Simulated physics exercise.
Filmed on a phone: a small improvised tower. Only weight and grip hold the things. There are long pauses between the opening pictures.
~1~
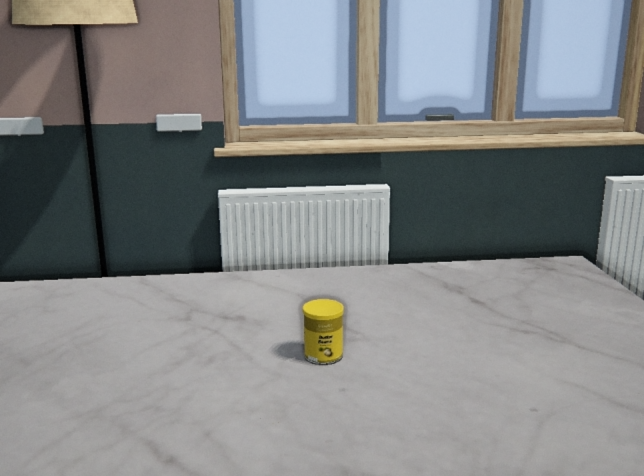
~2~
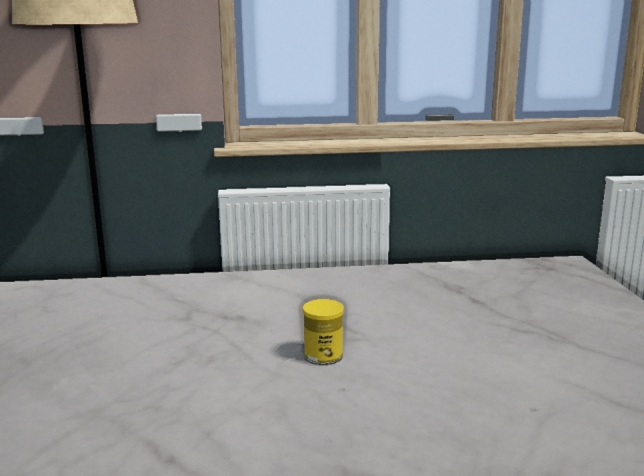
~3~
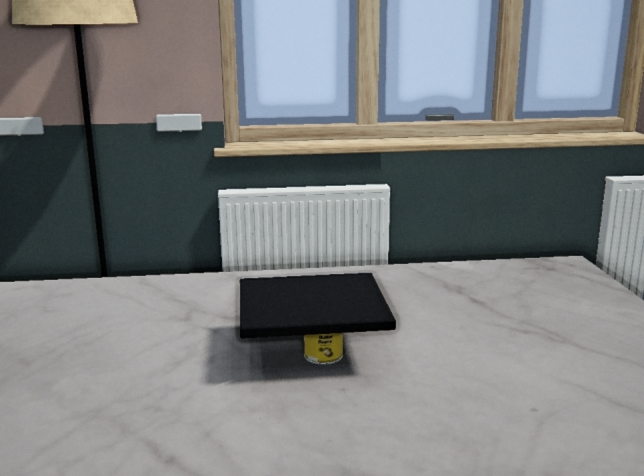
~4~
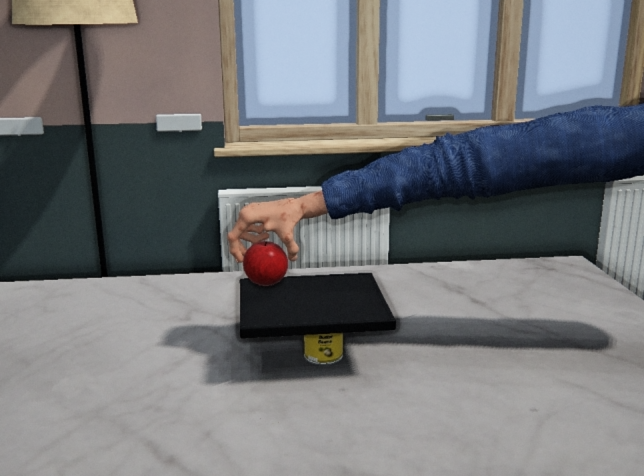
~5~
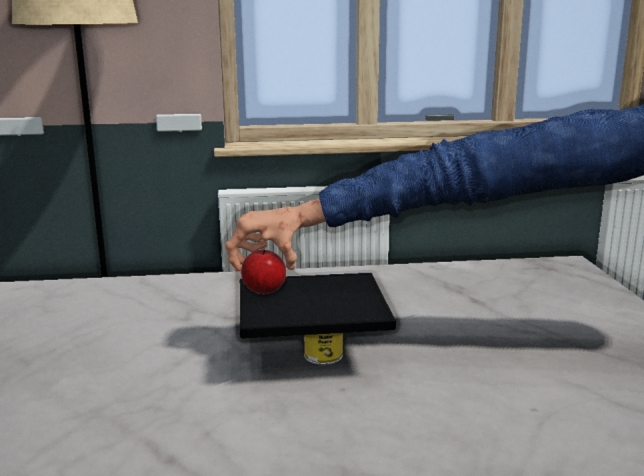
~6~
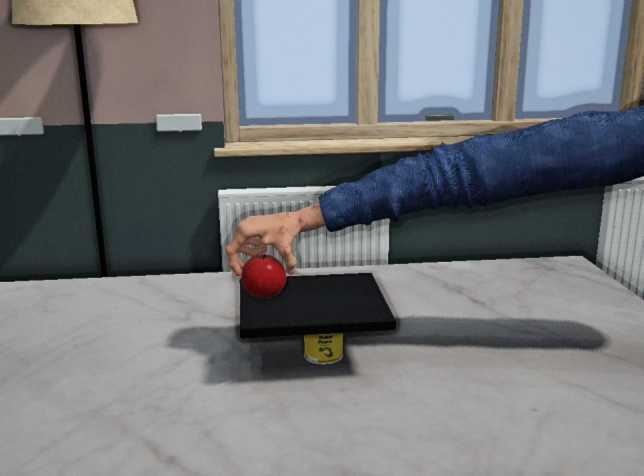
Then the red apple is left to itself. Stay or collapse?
It loses its balance.
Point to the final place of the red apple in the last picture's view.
At about (181, 340).
Then, 0.40 s later than the last frame, red apple now fallen; black lid tilted by 49°.
Then, 0.50 s later than the last frame, black lid tilted by 47°.
Then, 0.70 s later than the last frame, black lid now fallen.
When it is over, fallen, black lid and red apple; yellow tin as before. End places, in pixels of the last picture, red apple near (181, 341). The stack comes apart.
